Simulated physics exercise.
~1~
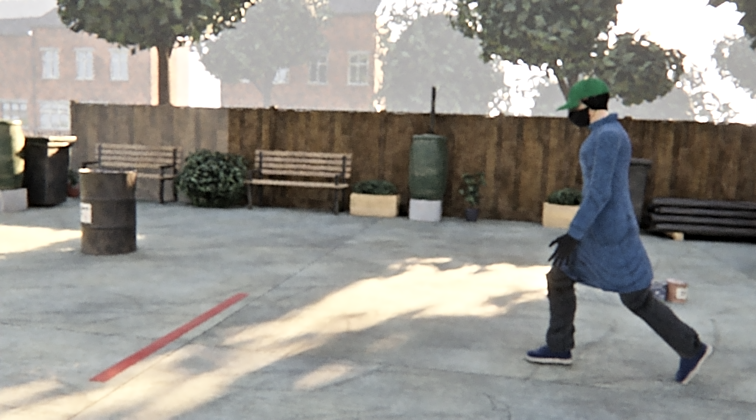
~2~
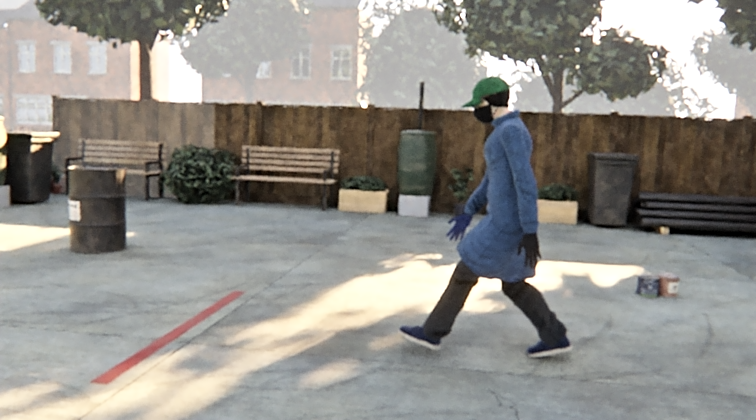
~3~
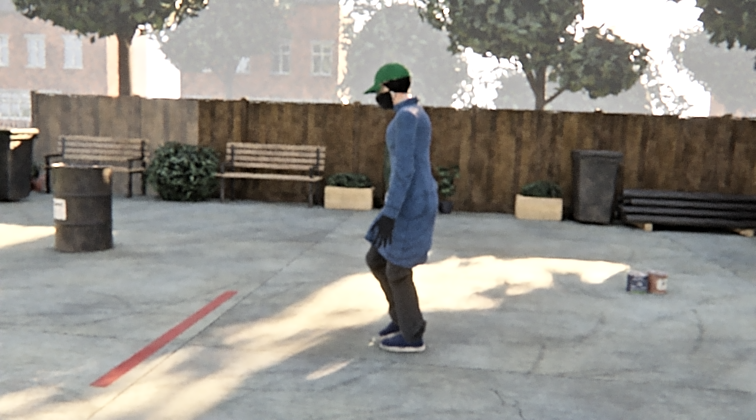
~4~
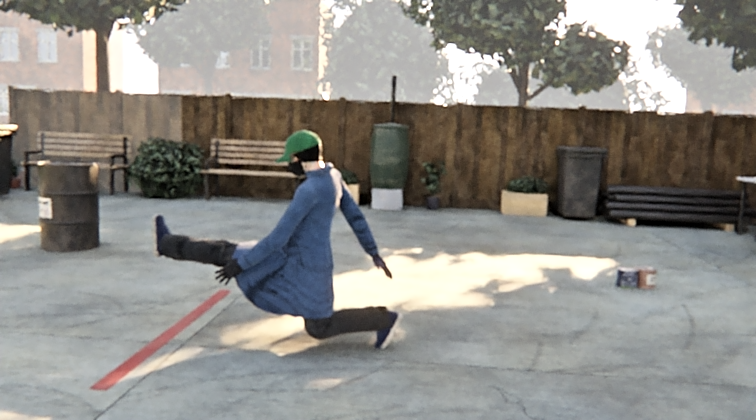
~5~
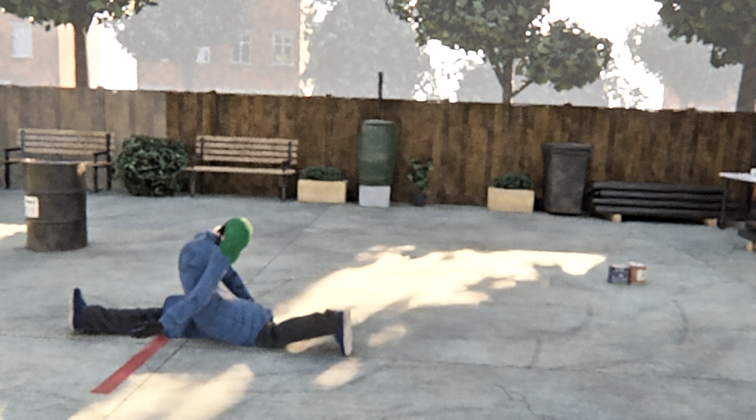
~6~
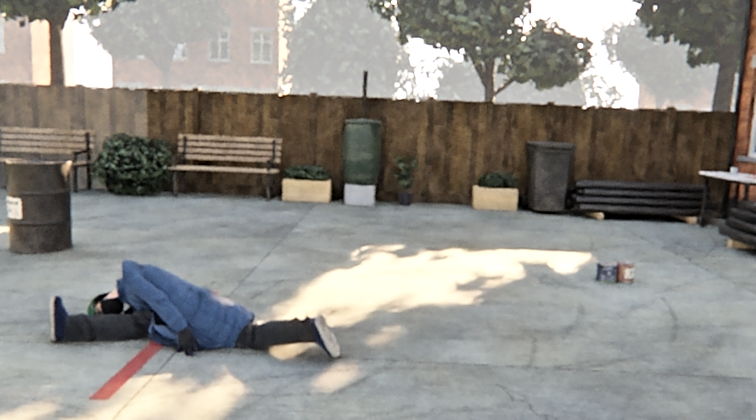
At first, a person in a green cap, dark face covering and long blue coat walks left across a paved yard towards a strip of red tape, with benches and a wooden fence behind. The strides shorten until the feet come together. Then the front leg swings up high ahead while the back knee folds and the body drops. The person lands with legs spread wide along the ground, the torso slumping forward. Finally they lie folded over the front leg, head and chest past the red tape, hips short of it.
